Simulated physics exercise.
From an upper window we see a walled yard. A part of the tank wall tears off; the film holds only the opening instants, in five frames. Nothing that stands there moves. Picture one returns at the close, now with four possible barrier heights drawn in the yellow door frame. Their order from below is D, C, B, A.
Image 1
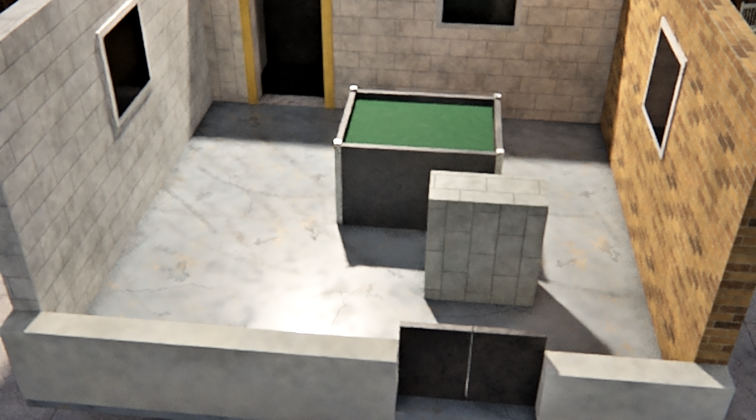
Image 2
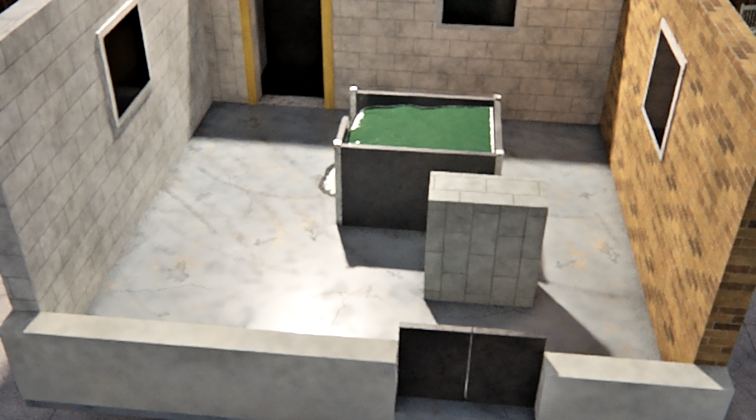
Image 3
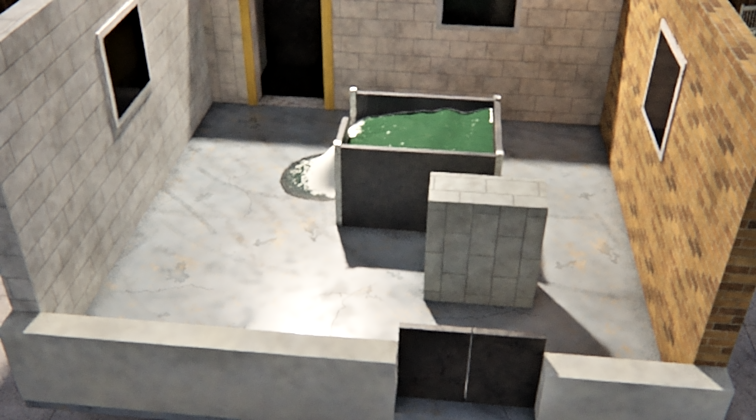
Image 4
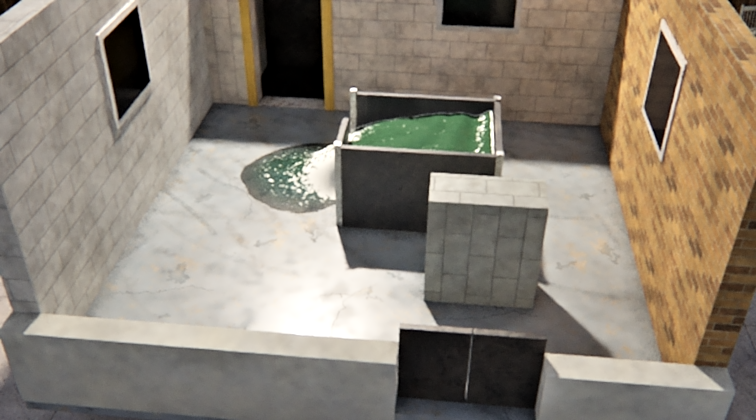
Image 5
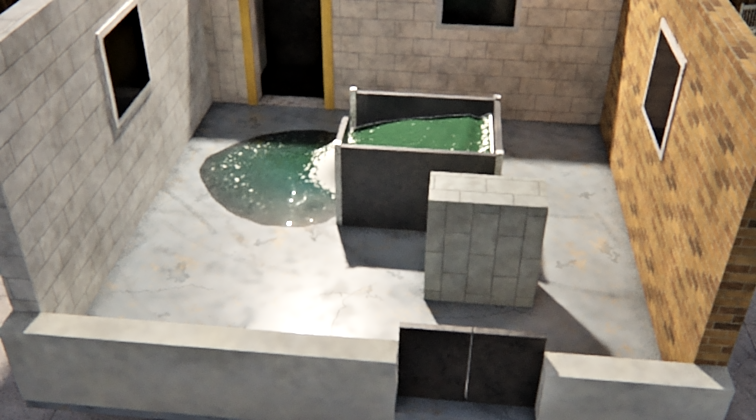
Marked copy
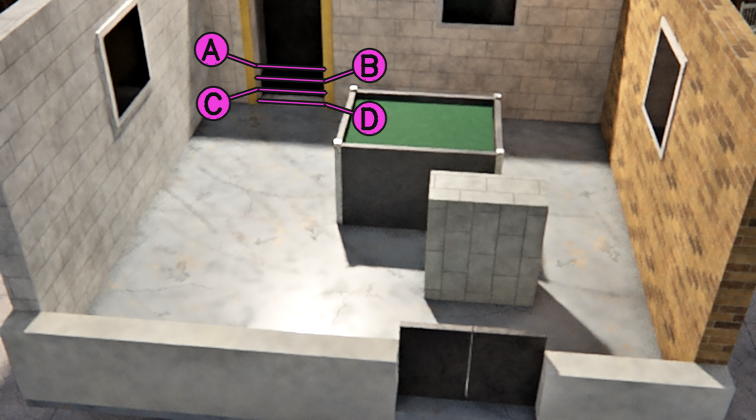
Green water lies still in a dark, raised tank inside a walled yard, then pours out through the tank's left side, foaming white onto the pale floor. The puddle spreads leftward in a widening, rounded sheet, turning green and flecked with foam, while the level in the tank sinks and the front gate stays shut.
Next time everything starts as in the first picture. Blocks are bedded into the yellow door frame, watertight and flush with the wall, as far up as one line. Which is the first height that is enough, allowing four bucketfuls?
I would pick mark C.
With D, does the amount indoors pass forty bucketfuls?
No, less.
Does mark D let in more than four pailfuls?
Yes, that goes wrong.
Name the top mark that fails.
That is mark D.
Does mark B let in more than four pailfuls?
No.
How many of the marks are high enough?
Three of them.
On the marked copy, A at (289, 67); B at (290, 79); C at (291, 91); D at (292, 102); from the bottom up D, C, B, A.
Choosing A, nothing gets over.
Choosing B, nothing gets over.
Choosing C, a splash gets over, under a bucket.
Choosing D, some 20 bucketfuls get in.
